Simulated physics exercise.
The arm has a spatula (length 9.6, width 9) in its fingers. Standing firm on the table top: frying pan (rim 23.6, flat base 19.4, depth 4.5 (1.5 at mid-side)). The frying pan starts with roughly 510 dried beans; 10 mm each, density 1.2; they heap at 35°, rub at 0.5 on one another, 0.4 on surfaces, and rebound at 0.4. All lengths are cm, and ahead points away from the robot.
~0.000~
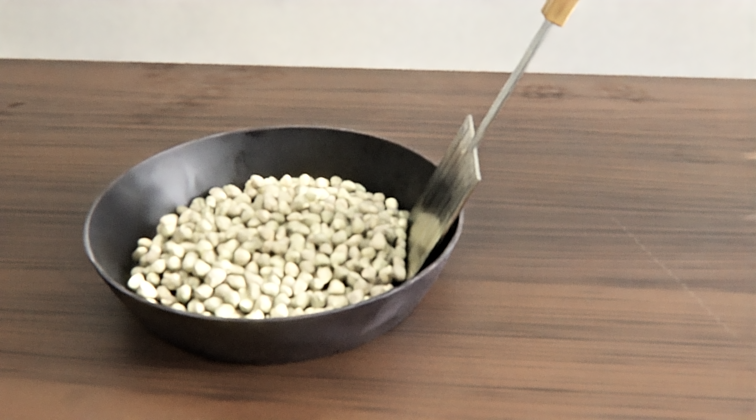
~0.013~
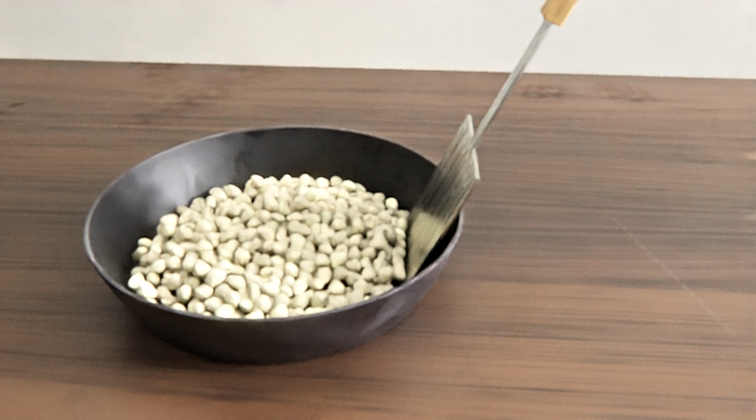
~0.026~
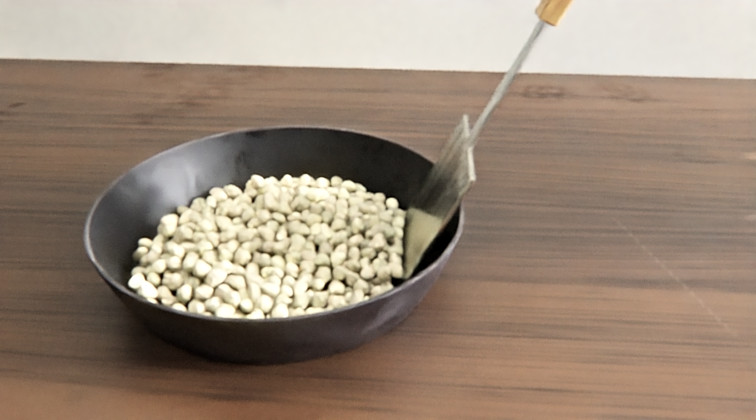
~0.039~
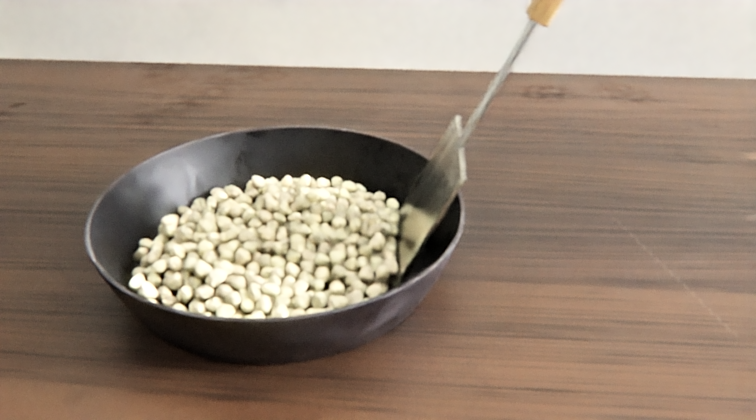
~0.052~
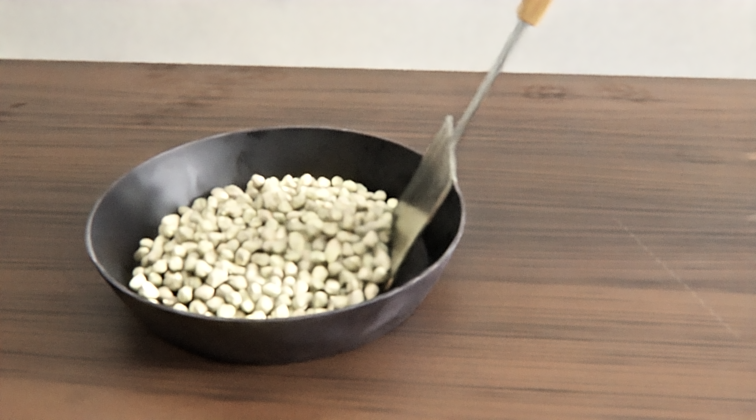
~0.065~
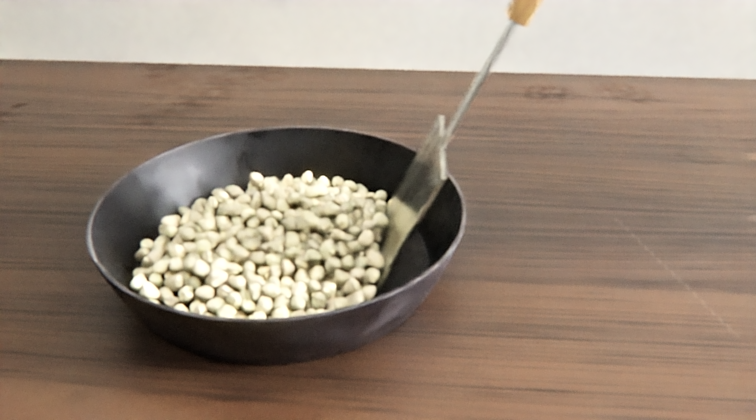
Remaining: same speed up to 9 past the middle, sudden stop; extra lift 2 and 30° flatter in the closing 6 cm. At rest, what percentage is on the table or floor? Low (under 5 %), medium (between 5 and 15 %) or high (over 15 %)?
Share on the table or floor: Medium (between 5 and 15 %).
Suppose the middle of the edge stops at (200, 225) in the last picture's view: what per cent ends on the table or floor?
About 0 per cent.
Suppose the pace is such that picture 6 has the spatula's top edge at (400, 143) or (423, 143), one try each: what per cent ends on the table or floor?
About 30 and 20 per cent.
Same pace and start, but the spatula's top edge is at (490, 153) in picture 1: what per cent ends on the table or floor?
About 5 per cent.
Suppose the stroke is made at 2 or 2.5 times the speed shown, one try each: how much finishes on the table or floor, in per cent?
Some 30 and 35 per cent.
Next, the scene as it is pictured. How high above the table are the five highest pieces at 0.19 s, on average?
Roughly 3 cm.
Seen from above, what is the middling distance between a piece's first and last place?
About 5 cm.
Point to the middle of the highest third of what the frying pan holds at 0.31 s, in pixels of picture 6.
At about (176, 212).
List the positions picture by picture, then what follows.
In the first frame, the spatula top edge at (474, 144), sloping 65°; upper third of the load around (279, 238), from x 135 to 405, top at y 180; 509 in the frying pan.
In the second frame, the spatula top edge at (473, 144), sloping 65°; upper third of the load around (279, 238), from x 135 to 405, top at y 180.
In the third frame, the spatula top edge at (469, 144), sloping 65°; upper third of the load around (282, 238), from x 135 to 405, top at y 180.
In the fourth frame, the spatula top edge at (461, 144), sloping 65°; upper third of the load around (284, 237), from x 140 to 405, top at y 180.
In the fifth frame, the spatula top edge at (452, 144), sloping 65°; upper third of the load around (295, 235), from x 140 to 405, top at y 180.
In the sixth frame, the spatula top edge at (443, 144), sloping 65°; upper third of the load around (291, 234), from x 140 to 405, top at y 180; 509 in the frying pan.
After 0.19 s, sloping 65°, highest piece 3 above the table; 509 in the frying pan.
After 0.31 s, sloping 54°, highest piece 5 above the table; 509 in the frying pan.
After 0.58 s, sloping 35°, highest piece 6 above the table; 460 in the frying pan, 43 on the table or floor, 6 on the blade or in flight.
After 1.63 s, sloping 35°, highest piece 6 above the table; 459 in the frying pan, 50 on the table or floor.
In the end, 459 in the frying pan, 50 on the table or floor. That is 10 % on the table or floor.
